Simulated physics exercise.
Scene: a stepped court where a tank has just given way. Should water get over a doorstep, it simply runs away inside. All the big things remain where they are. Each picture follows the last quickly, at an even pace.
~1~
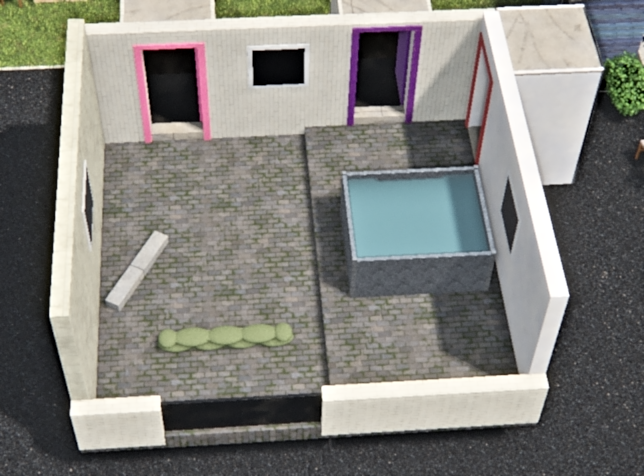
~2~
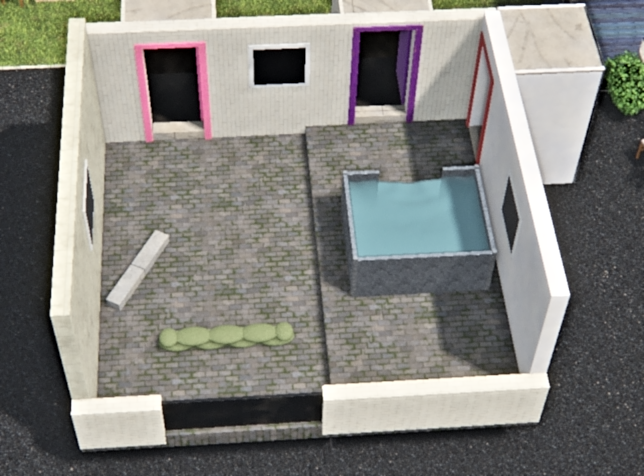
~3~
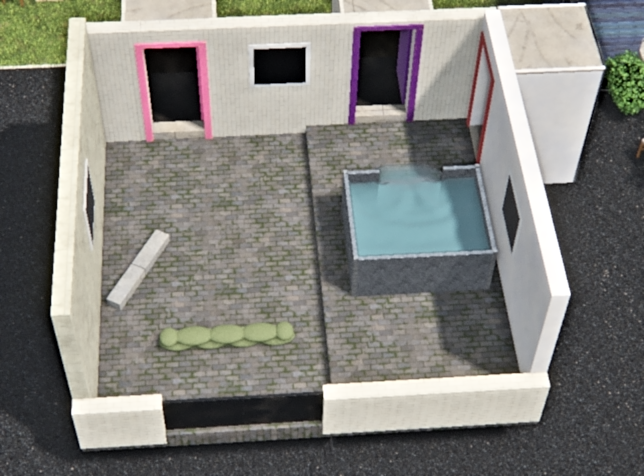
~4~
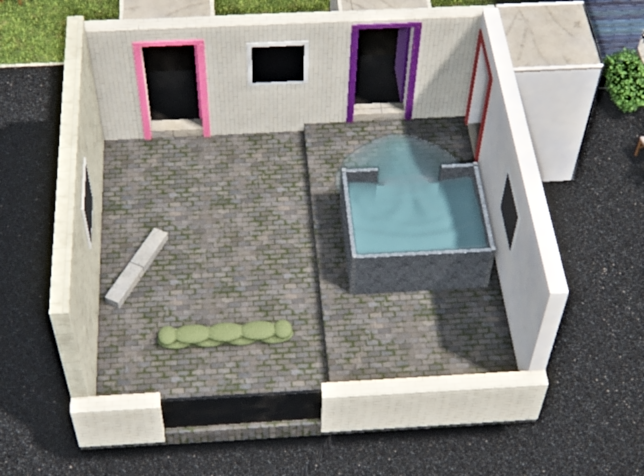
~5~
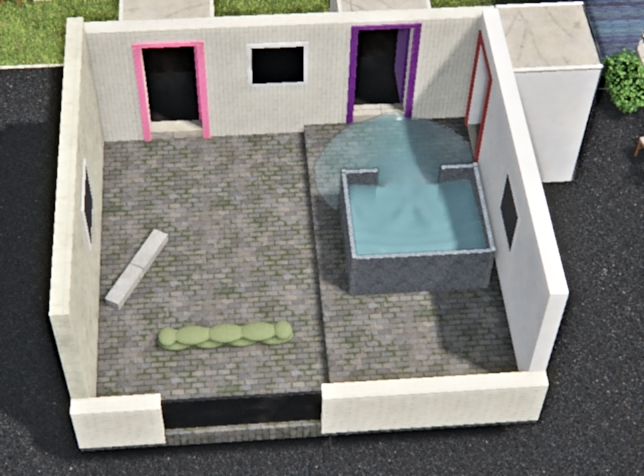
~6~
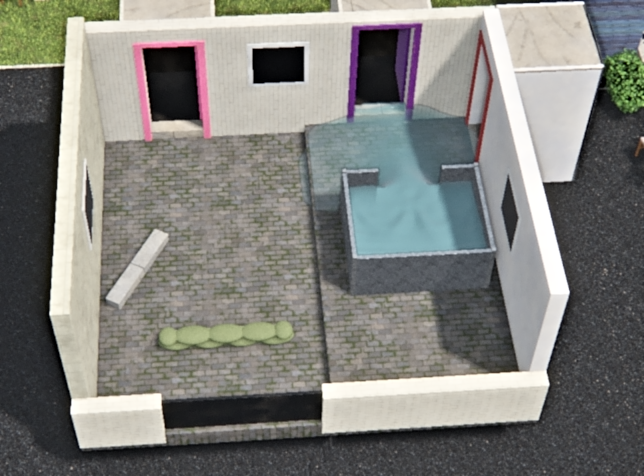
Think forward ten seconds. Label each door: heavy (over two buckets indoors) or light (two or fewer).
Pink door - light; purple door - heavy; red door - heavy.
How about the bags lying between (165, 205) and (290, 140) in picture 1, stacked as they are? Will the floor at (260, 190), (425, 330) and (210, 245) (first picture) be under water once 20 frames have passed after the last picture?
First spot gets soaked, second stays unwetted, third gets soaked.
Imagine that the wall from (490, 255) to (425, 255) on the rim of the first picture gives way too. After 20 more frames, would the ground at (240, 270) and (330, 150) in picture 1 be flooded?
The first spot is swamped, the second spared.
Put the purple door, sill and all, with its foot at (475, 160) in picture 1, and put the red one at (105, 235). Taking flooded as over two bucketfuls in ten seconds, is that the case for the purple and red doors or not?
Well, the purple door overshoots while the red door overshoots.
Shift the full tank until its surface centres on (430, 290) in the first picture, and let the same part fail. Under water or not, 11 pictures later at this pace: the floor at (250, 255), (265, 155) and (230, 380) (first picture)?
Taking them in the order asked: Spared, then inundated, then spared.
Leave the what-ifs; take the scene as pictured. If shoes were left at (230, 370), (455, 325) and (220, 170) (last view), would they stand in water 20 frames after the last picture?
Result, in order: Unflooded / unflooded / waterlogged.
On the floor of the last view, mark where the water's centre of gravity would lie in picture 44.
Close to pixel (300, 219).
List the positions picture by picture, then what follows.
In the first picture, the open tank at (417, 216) is whole and still.
In the second picture, water pours out on the open tank's far side and has run to a hidden place.
In the third picture, water pours out on the open tank's far side and has run to a hidden place.
In the fourth picture, the front is at (391, 137), out from the gap on the open tank's far side.
In the fifth picture, the front is at (361, 122), out from the gap on the open tank's far side.
In the sixth picture, water pours out on the open tank's far side and has run to (324, 124).
A moment on, water covers 20 % of the floor; the pink door not reached, the purple door far over two buckets in, the red door over two buckets in.
Next, water covers 30 % of the floor; the pink door wet at the sill, nothing in, the purple door far over two buckets in, the red door far over two buckets in.
Then, water covers 40 % of the floor; the pink door wet at the sill, nothing in, the purple door far over two buckets in, the red door far over two buckets in.
Later, water covers 60 % of the floor; the pink door wet at the sill, nothing in, the purple door far over two buckets in, the red door far over two buckets in.
In the end, water covers 80 % of the floor; the pink door wet at the sill, nothing in, the purple door far over two buckets in, the red door far over two buckets in.
